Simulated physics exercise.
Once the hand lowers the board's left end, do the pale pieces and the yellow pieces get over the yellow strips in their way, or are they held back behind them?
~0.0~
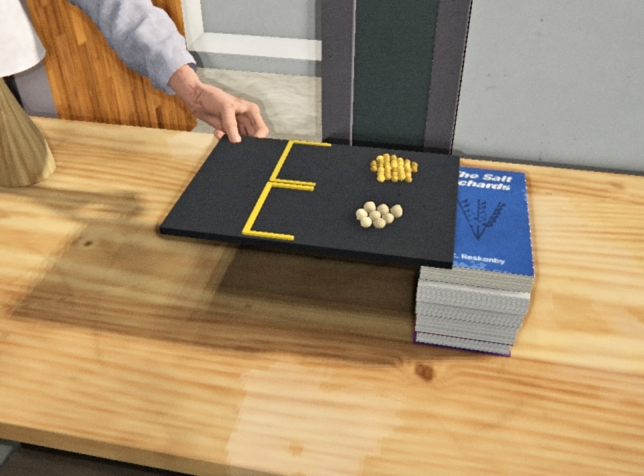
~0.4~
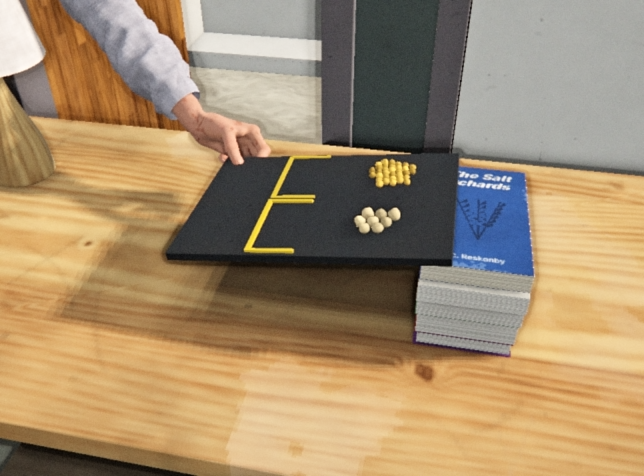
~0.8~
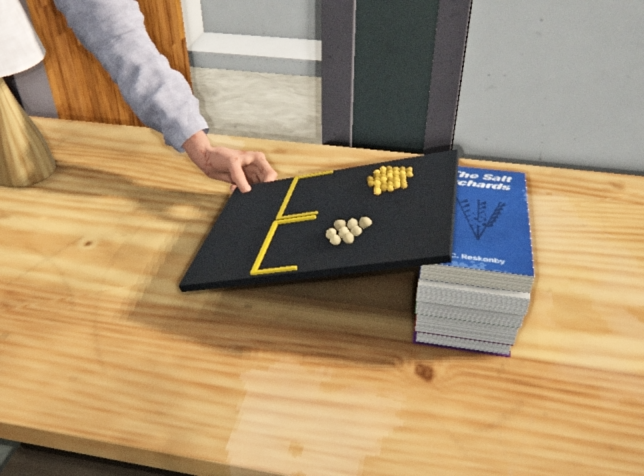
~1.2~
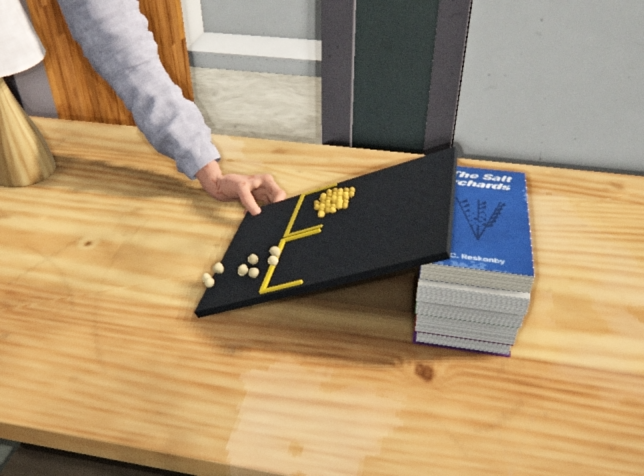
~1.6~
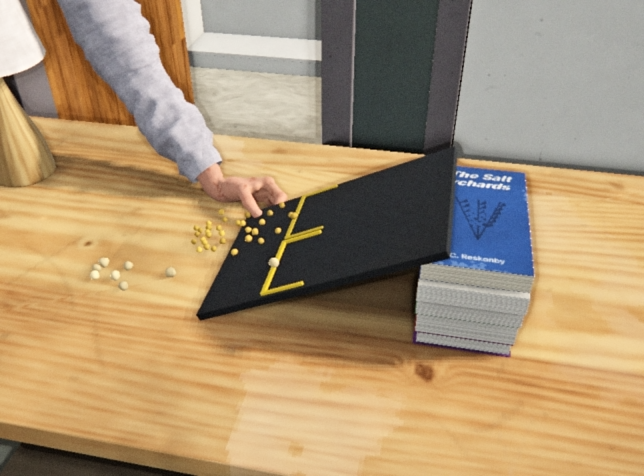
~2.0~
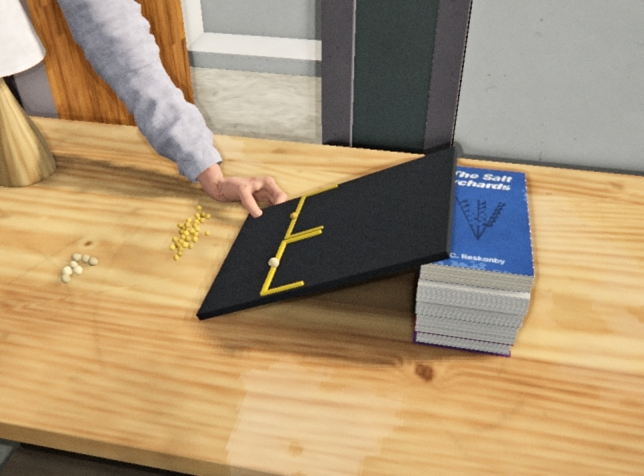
Both groups get over their strips. Most of the pale pieces and nearly all of the yellow ones end up on the table to the left, though a few stay at the strips.
A hand lowers a board's end, and most pale and yellow pieces spill onto the table.
